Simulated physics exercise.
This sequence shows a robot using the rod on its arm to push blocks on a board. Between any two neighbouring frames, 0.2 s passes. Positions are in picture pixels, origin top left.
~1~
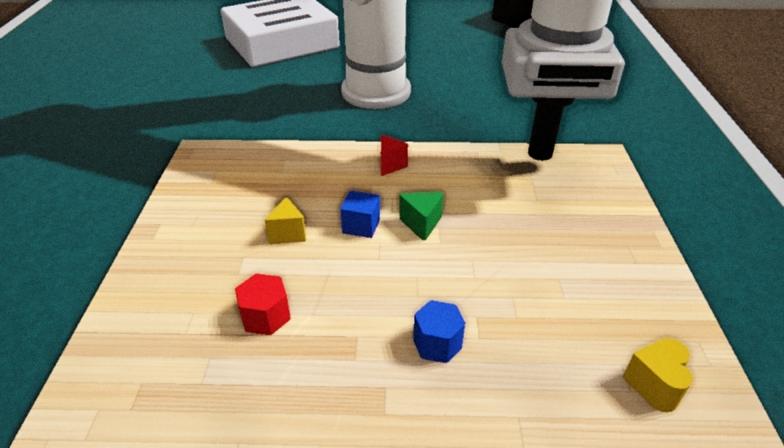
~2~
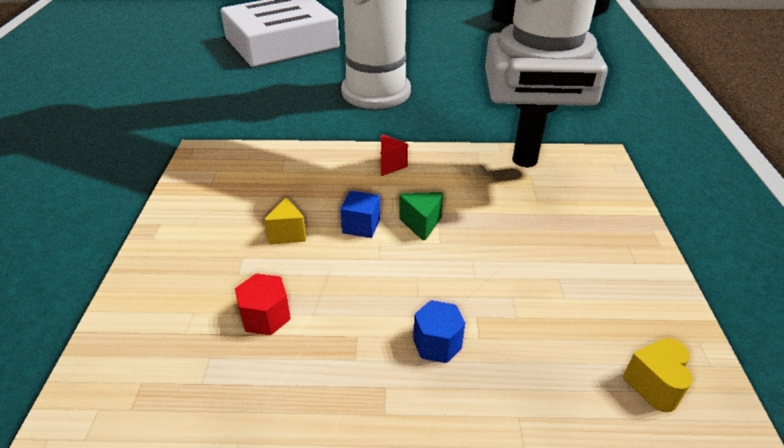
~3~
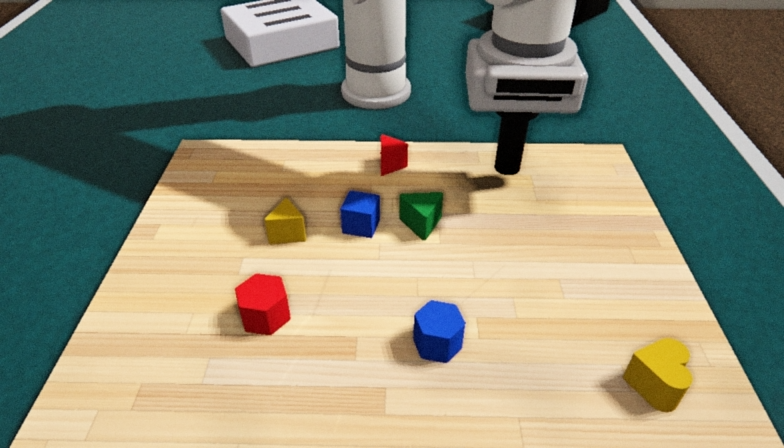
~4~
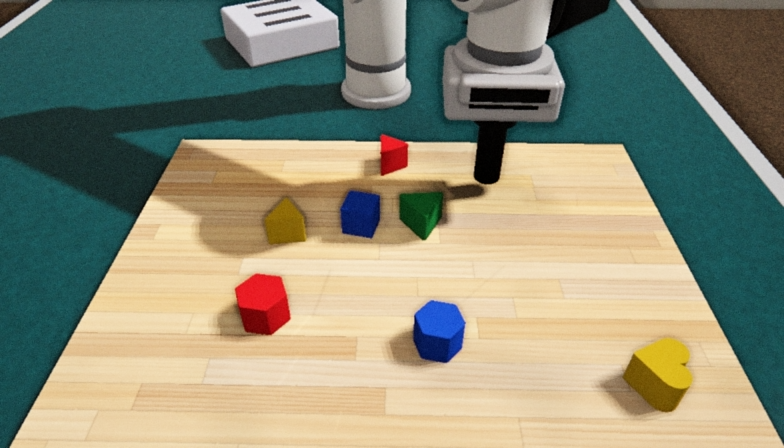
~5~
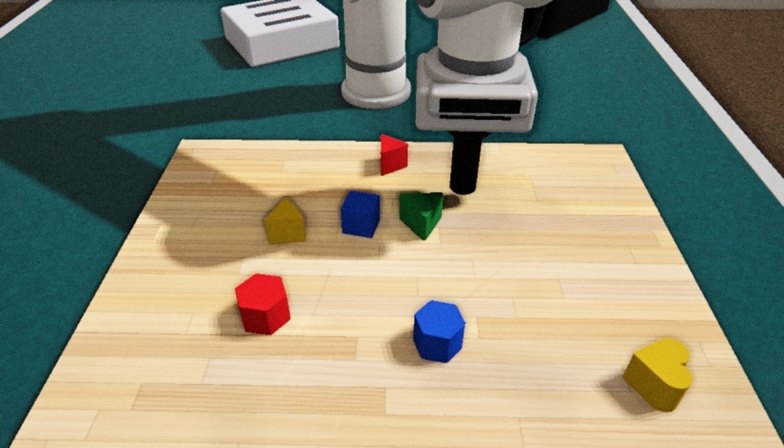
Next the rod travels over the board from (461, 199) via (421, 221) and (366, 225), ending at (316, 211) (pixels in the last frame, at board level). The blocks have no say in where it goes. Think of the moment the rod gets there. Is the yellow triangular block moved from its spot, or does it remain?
Displaced, by a centimetre or more.
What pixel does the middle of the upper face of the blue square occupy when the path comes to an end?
Put as a pixel place, it's (289, 200).
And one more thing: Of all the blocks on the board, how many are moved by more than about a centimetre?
Counting only shifts above 1 cm, I get three or more blocks.
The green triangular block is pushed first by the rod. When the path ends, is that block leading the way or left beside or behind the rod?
Slid off.
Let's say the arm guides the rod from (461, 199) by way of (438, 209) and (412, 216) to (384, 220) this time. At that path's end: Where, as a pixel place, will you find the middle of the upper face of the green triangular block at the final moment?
I'd place it at (409, 211), taking the centre of its top.
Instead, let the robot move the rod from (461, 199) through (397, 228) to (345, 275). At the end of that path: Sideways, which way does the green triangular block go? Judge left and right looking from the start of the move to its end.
Answer: Left.
The first path, step by step. One third of the way, rod at (420, 209); green triangular block at (408, 213), turned 25° clockwise.
Two thirds of the way, rod at (366, 212); blue square at (334, 202), turned 15° anticlockwise; green triangular block at (395, 221).
At the end, rod at (315, 199); yellow triangular block at (269, 215), turned 20° anticlockwise; blue square at (289, 200), turned 65° anticlockwise; green triangular block at (395, 221).
